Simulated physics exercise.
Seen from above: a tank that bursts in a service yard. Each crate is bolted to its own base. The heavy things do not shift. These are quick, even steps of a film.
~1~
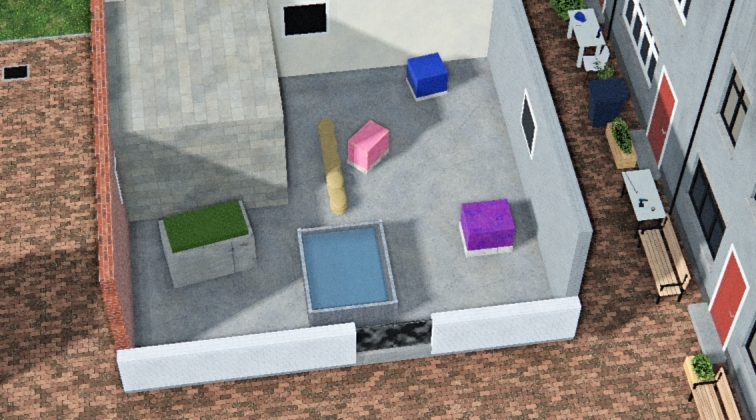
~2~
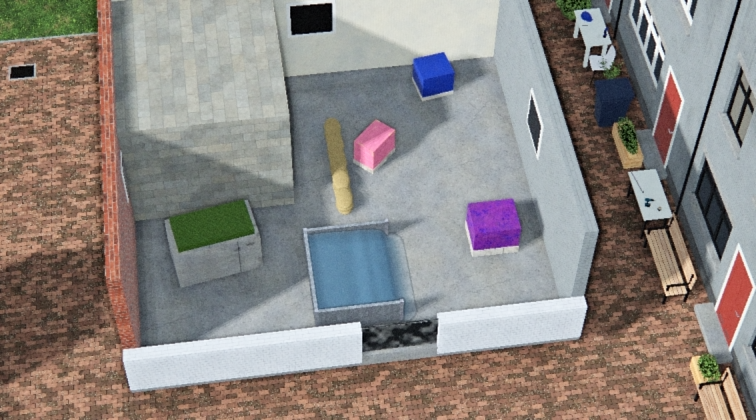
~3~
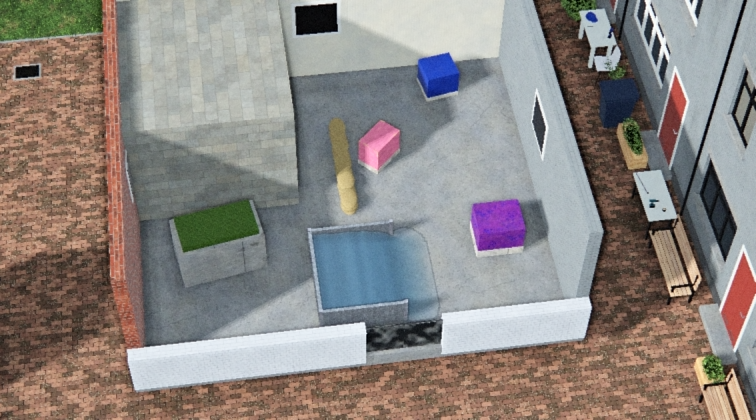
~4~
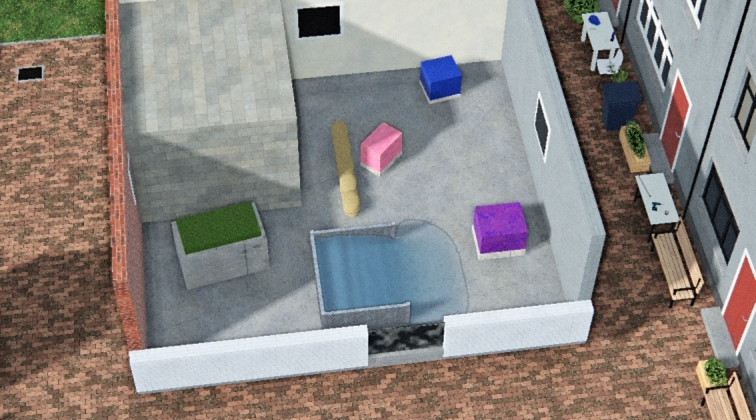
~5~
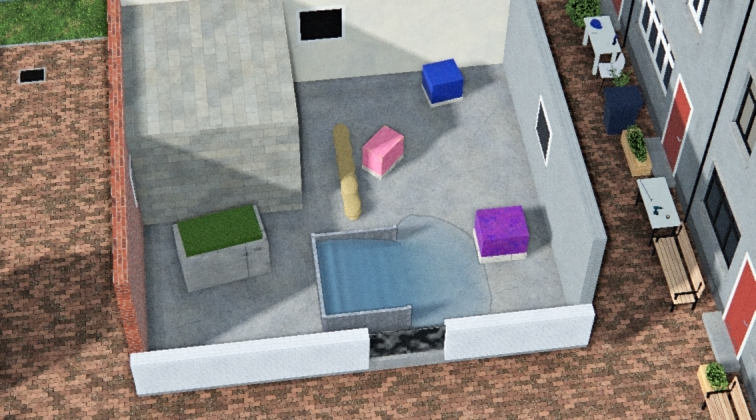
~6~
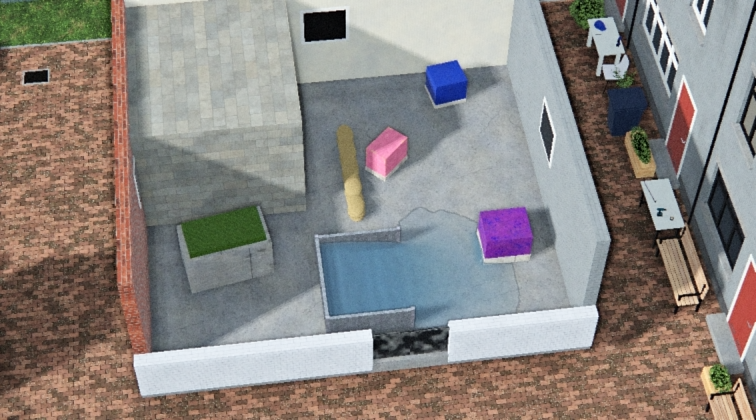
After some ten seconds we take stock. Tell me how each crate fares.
The blue crate is wetted; the pink crate escapes dry; the purple crate is wetted.
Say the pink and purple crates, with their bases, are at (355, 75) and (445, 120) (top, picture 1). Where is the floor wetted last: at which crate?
It is the pink-painted one.
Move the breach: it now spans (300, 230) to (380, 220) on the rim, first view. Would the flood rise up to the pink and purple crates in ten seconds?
Then: The pink one is wetted; the purple one keeps dry.
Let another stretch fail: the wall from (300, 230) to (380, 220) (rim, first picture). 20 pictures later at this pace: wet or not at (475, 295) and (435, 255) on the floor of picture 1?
As listed: No water, dry.
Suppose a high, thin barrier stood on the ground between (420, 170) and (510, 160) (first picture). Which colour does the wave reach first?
That is the one in purple.
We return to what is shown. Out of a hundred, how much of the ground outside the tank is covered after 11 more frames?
Some 30 per cent.
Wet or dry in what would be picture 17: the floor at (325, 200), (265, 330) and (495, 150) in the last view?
As listed: Clear, clear, flooded.
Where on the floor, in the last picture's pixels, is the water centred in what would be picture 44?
Around (452, 225).
A moment on, water covers 25 % of the floor; the blue crate not reached, the pink crate not reached, the purple crate water round its plinth.
Next, water covers 30 % of the floor; the blue crate not reached, the pink crate not reached, the purple crate water round its plinth.
Then, water covers 45 % of the floor; the blue crate water round its plinth, the pink crate water round its plinth, the purple crate water round its plinth.
Later, water covers 60 % of the floor; the blue crate water round its plinth, the pink crate water round its plinth, the purple crate water round its plinth.
In the end, water covers 80 % of the floor; the blue crate was topped, the pink crate stayed above the water, the purple crate was topped.
